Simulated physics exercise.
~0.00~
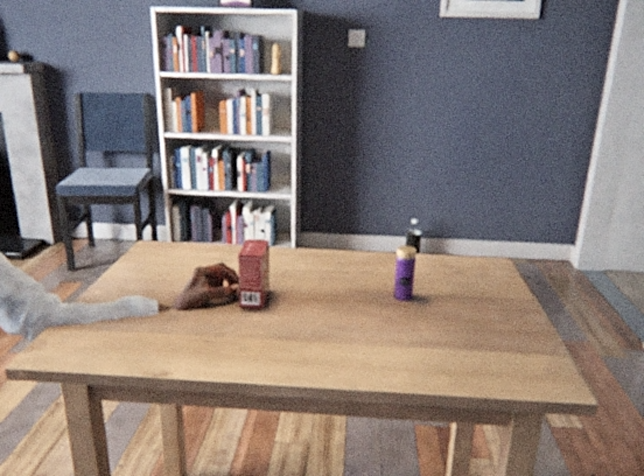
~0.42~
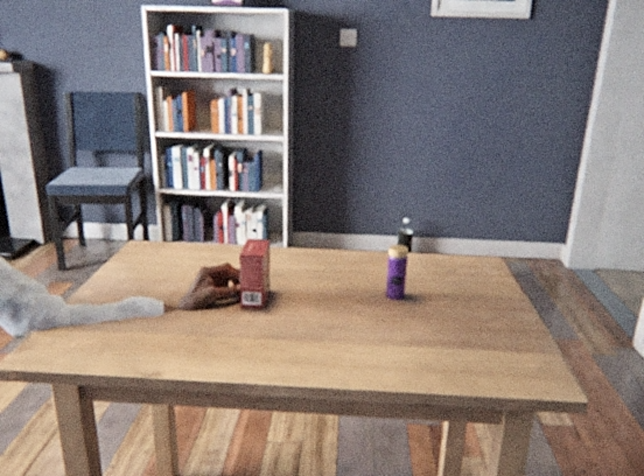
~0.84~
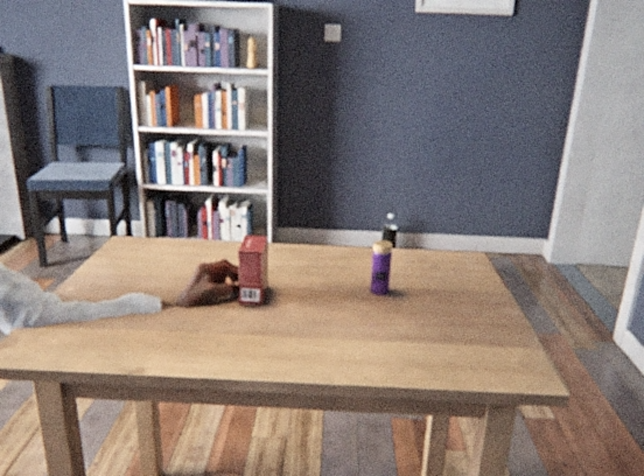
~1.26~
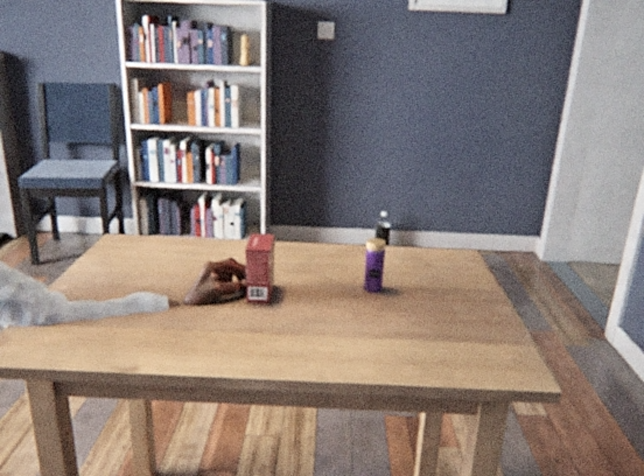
We see a hand beside a red packet on a bare wooden table, with a purple shaker standing to the right. As the view pans slightly right, the hand gently pushes the packet a short way right, and it stays upright while the shaker remains in place.
